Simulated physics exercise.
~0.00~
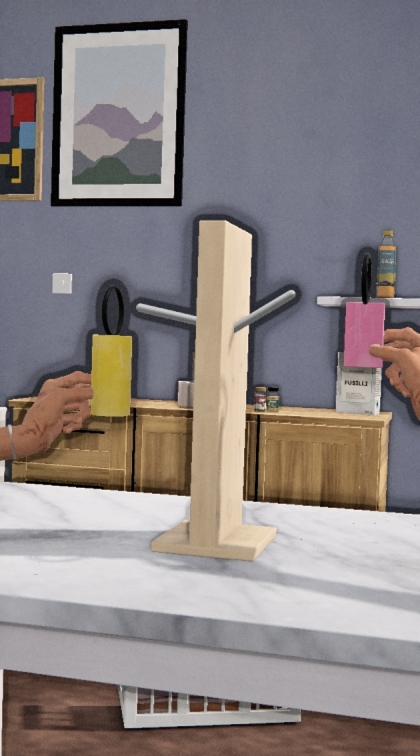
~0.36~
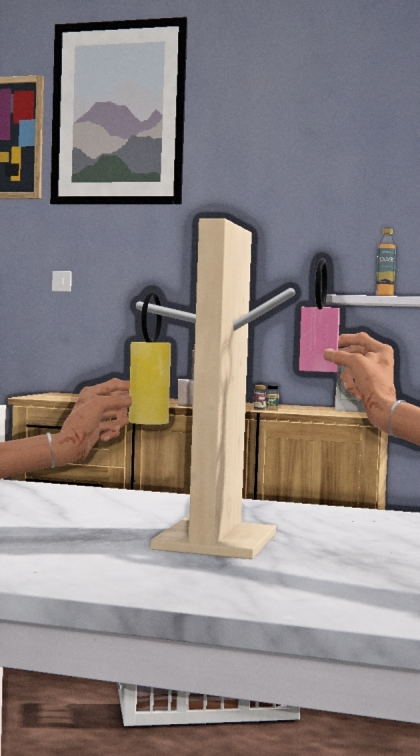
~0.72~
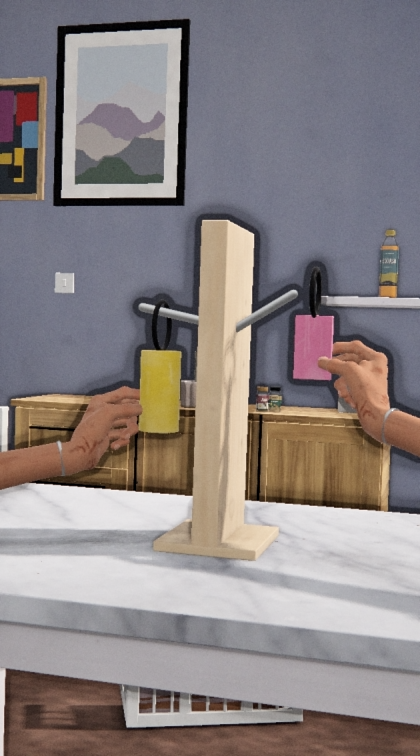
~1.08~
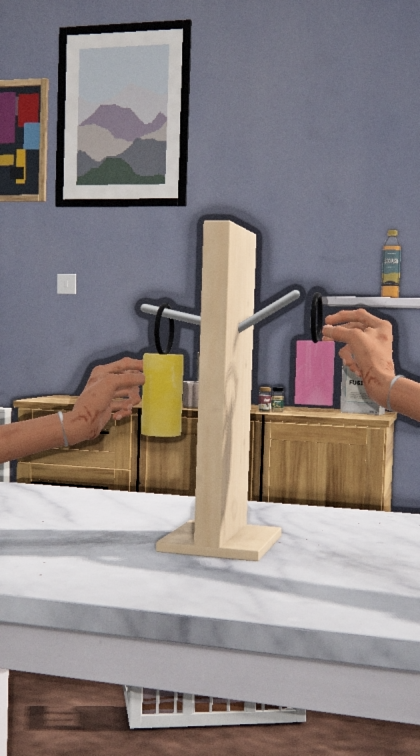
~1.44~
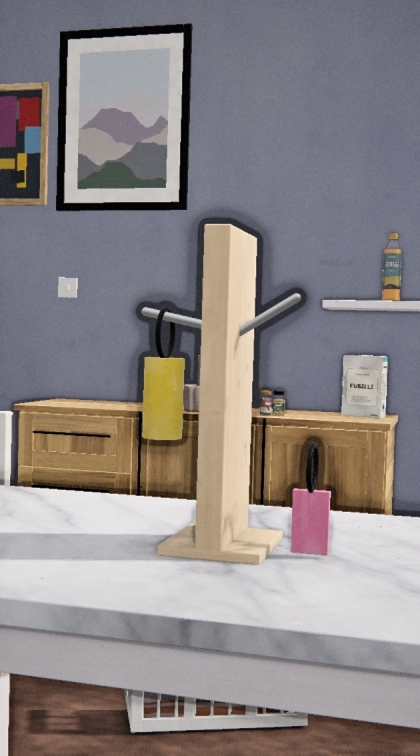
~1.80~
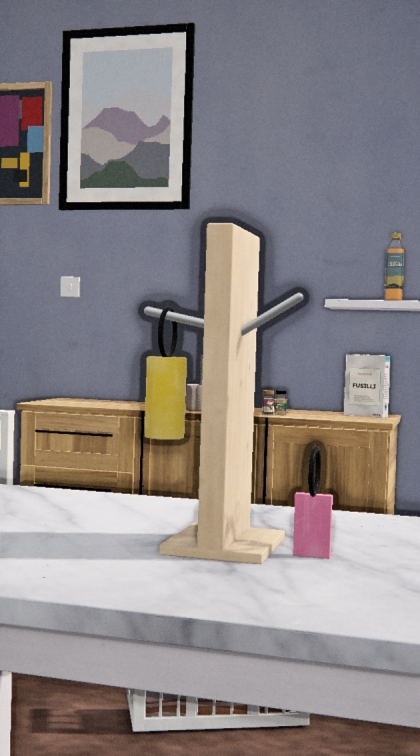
In a room with a blue-grey wall, seen from in front of a white marble counter by a slightly swaying camera, a pale wooden stand with two metal pegs stands before wooden cabinets. A hand at left holds a yellow lantern by its body, and another at right holds a pink tag, each with a black loop. The hands bring both inward to the pegs, the yellow one moving right and the pink one left. Then the hands let go and withdraw. The pink tag drops to the counter right of the stand and stays upright there, while the yellow lantern hangs still on the left peg.
